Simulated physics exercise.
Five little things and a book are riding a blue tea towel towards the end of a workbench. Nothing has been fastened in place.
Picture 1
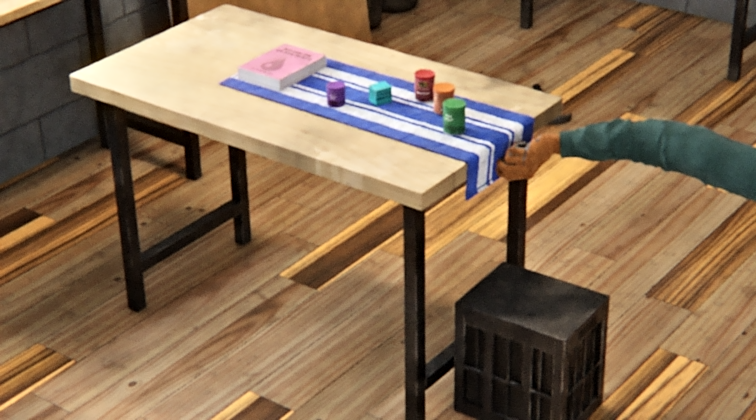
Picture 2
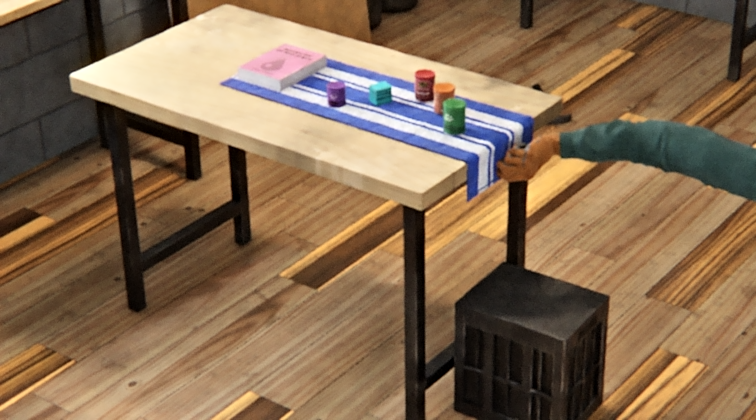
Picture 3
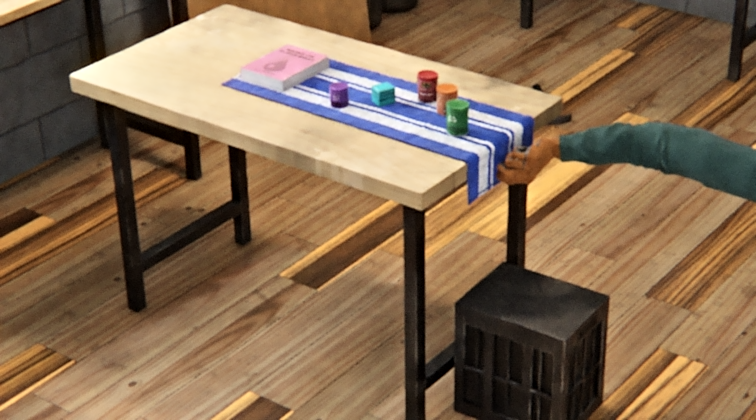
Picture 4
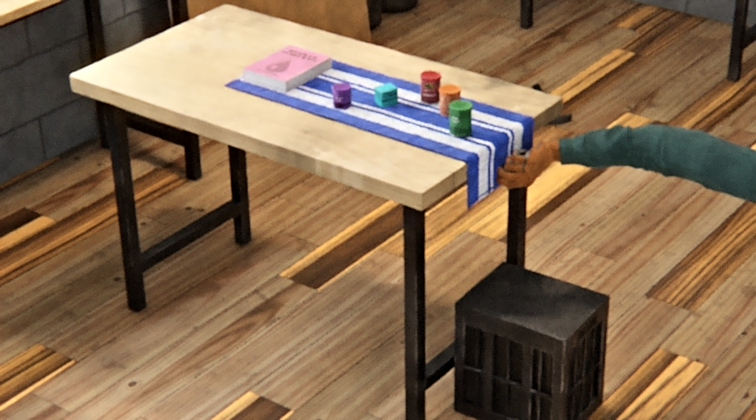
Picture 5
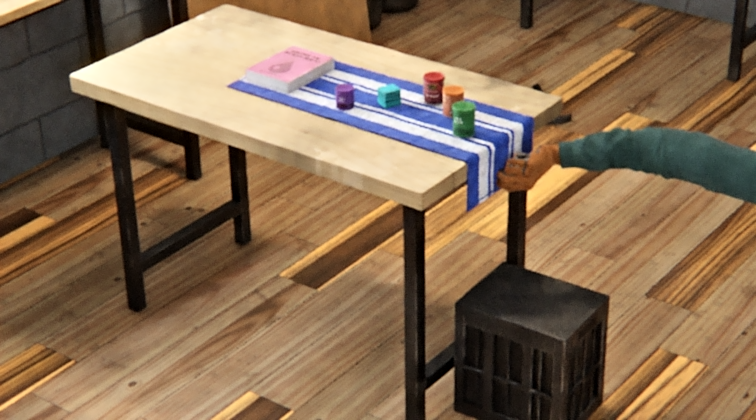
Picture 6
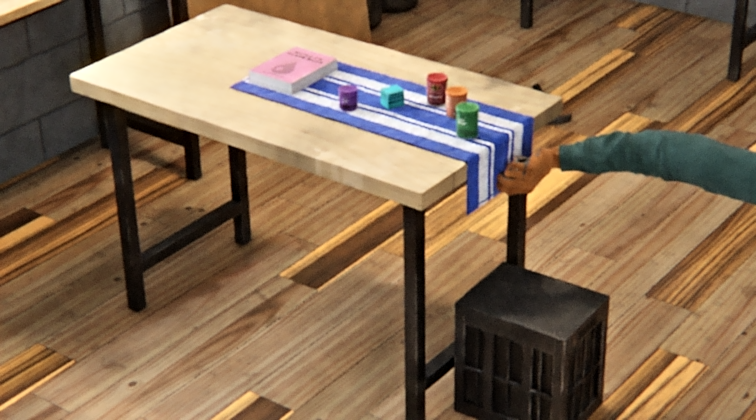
A hand in a long green sleeve slowly drew a blue and white striped cloth a little way over the workbench's edge, and the book and small colourful pots shifted slightly right with it.
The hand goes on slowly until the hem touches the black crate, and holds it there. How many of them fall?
Just three fall.
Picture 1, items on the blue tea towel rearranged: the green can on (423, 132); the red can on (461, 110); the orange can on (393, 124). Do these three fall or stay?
Green can: Goes. Red can: Goes. Orange can: Goes.
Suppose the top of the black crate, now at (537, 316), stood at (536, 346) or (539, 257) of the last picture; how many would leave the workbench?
In that event, 4 and 1.
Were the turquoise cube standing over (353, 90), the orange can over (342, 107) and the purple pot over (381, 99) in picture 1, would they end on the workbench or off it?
Turquoise cube - stays aboard. Orange can - stays aboard. Purple pot - stays aboard.
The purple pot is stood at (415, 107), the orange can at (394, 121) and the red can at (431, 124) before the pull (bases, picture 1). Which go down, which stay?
The purple pot ends up off; the orange can ends up off; the red can ends up off.
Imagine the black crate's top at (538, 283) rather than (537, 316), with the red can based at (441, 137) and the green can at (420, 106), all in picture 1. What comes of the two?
The red can is lost, the green can stays put.
Soon after, hem near (501, 245); green can gone.
After that, hem on the crate; green can, orange can and red can gone.
In the end, hem on the crate; green can, orange can and red can gone. The count of fallen things is three.
